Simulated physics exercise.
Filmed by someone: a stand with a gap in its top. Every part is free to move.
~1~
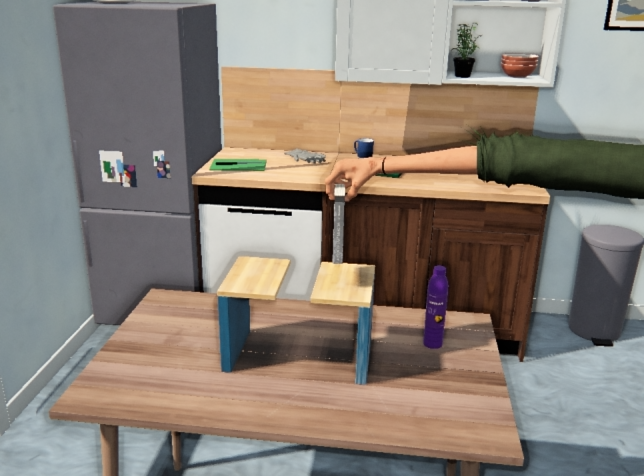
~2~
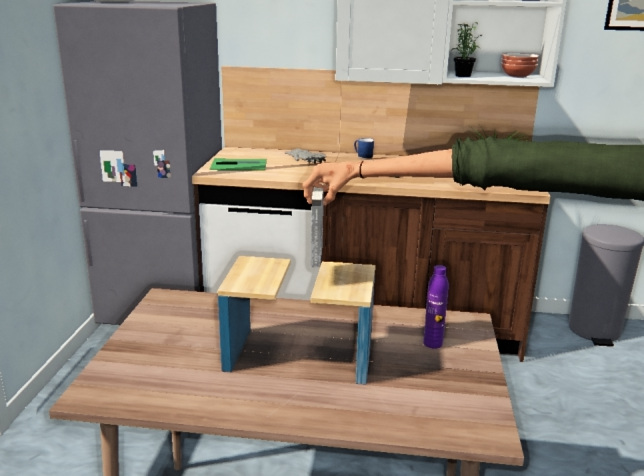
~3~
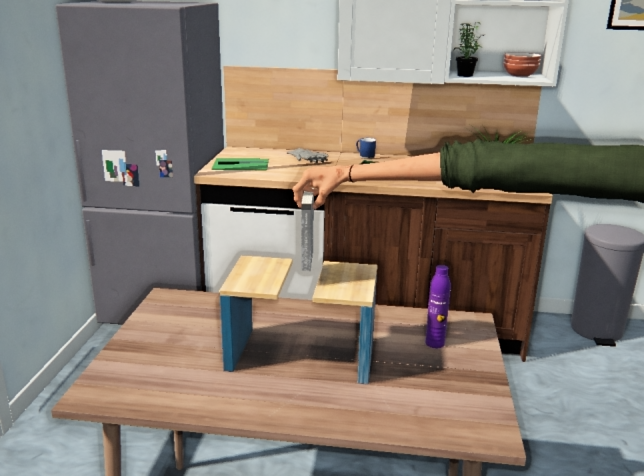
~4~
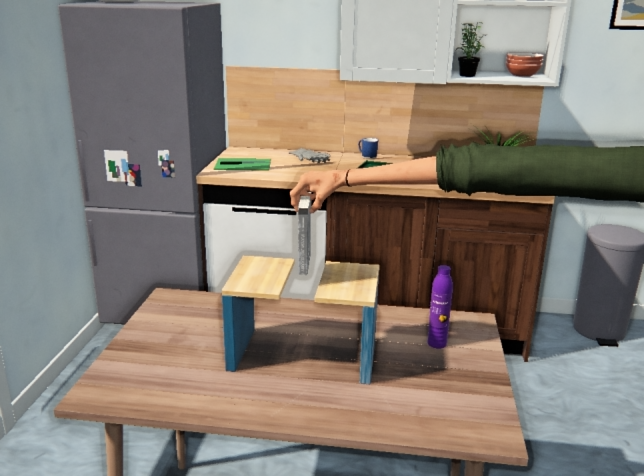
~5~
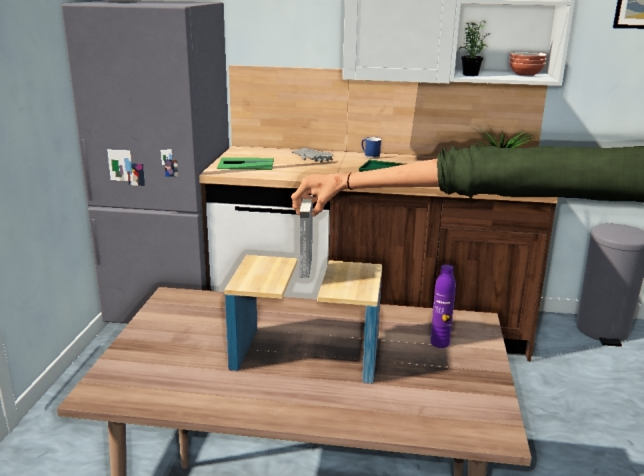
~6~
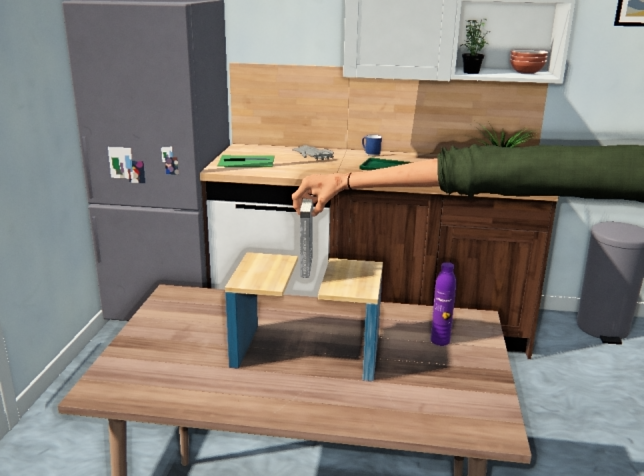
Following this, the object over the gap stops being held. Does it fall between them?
It is let through.
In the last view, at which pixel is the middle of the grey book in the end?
At about (306, 324).
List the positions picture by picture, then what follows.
Being brought over the gap; grey book (339, 222); purple bottle (436, 307), in the first picture.
Being brought over the gap; grey book (317, 225); purple bottle (437, 307), in the second picture.
Being brought over the gap; grey book (308, 229); purple bottle (439, 306), in the third picture.
Being brought over the gap; grey book (305, 233); purple bottle (441, 307), in the fourth picture.
Being brought over the gap; grey book (306, 236); purple bottle (444, 306), in the fifth picture.
Held still over the gap; grey book (307, 236); purple bottle (444, 304), in the sixth picture.
Then, 0.20 s after the last picture, grey book slid a little near (307, 252).
Then, 0.30 s after the last picture, grey book slid about its own width near (306, 299).
Then, 0.50 s after the last picture, grey book slid well along near (306, 318).
At rest, moved from the start, grey book; purple bottle in place. Seen from the same camera at the end, grey book near (306, 324). The book goes down the gap.
